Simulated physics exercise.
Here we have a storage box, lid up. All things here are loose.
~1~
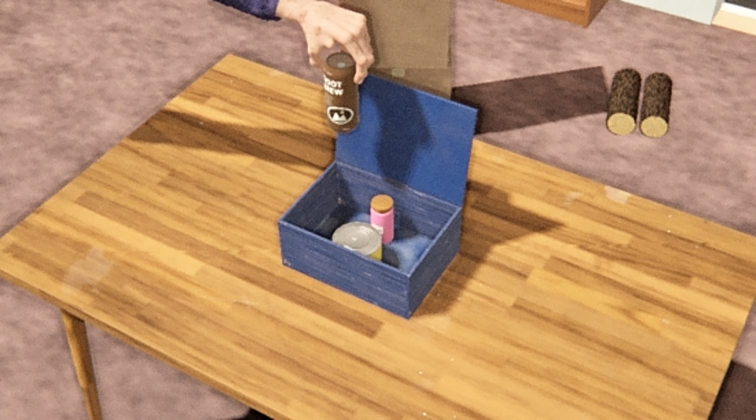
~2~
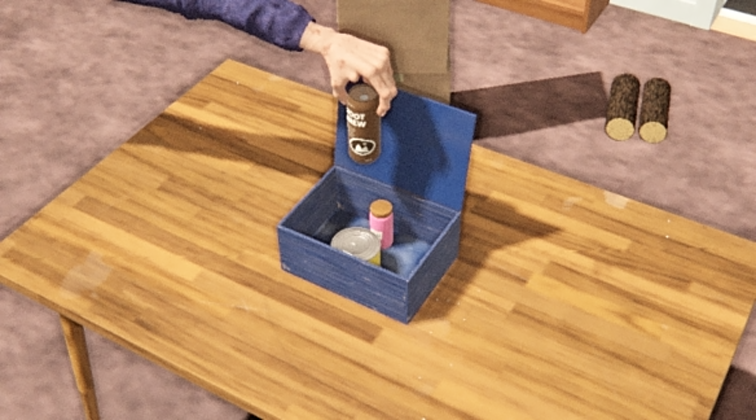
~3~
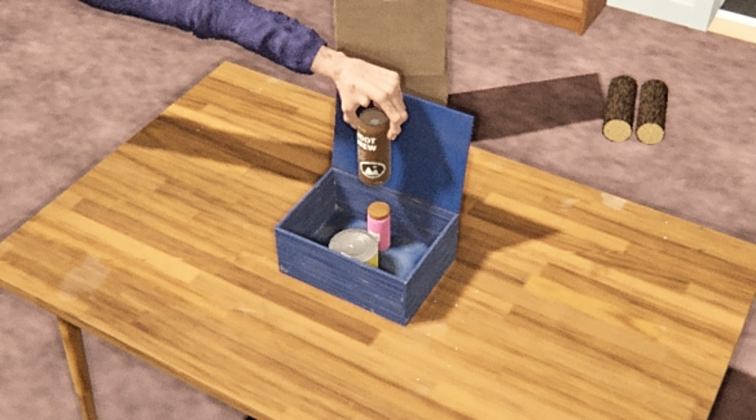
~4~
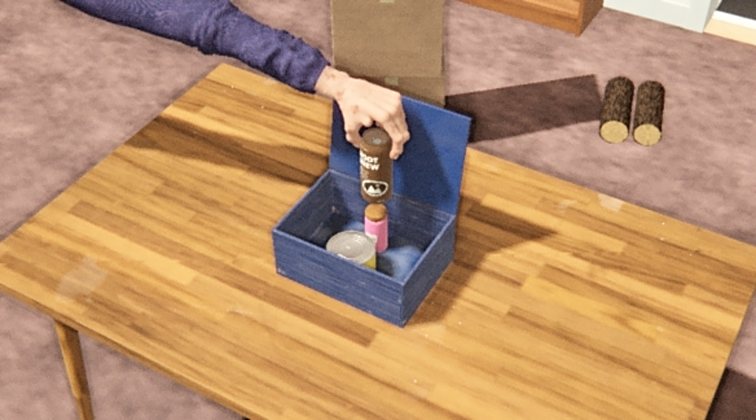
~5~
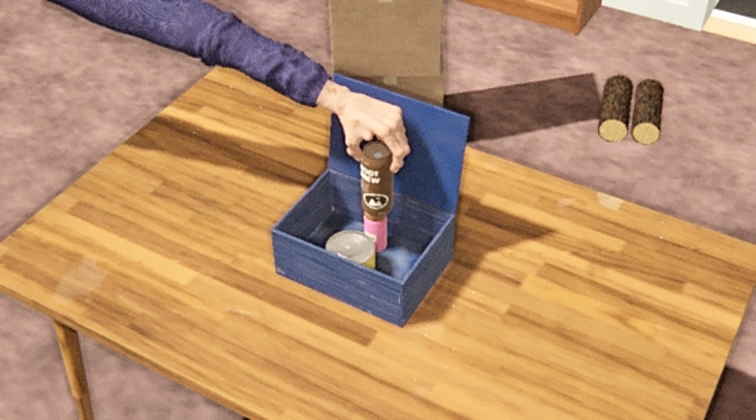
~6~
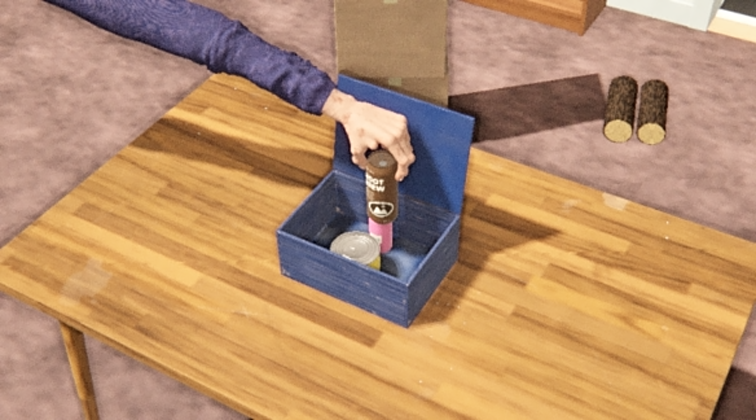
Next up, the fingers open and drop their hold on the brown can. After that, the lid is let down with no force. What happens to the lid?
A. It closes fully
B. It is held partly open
It closes fully (A).
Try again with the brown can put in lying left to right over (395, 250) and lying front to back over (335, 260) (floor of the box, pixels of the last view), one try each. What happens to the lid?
With the first placement the lid lies closed; with the second it lies closed.
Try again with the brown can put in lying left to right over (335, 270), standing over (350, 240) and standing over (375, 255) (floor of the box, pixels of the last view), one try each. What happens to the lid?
Try 1: Lid not shut; try 2: Lid not shut; try 3: Lid shut.
Then, 1.00 s on from there, lid starting down; brown can on its side near (396, 257).
Then, 1.50 s on from there, lid 65° above the rim; brown can on its side near (399, 270).
Then, 2.00 s on from there, lid 20° above the rim; brown can on its side near (400, 271).
In the end, lid shut; toppled in the box, brown can; the other 2 unmoved. At the end, from the last picture's camera, brown can near (400, 271).
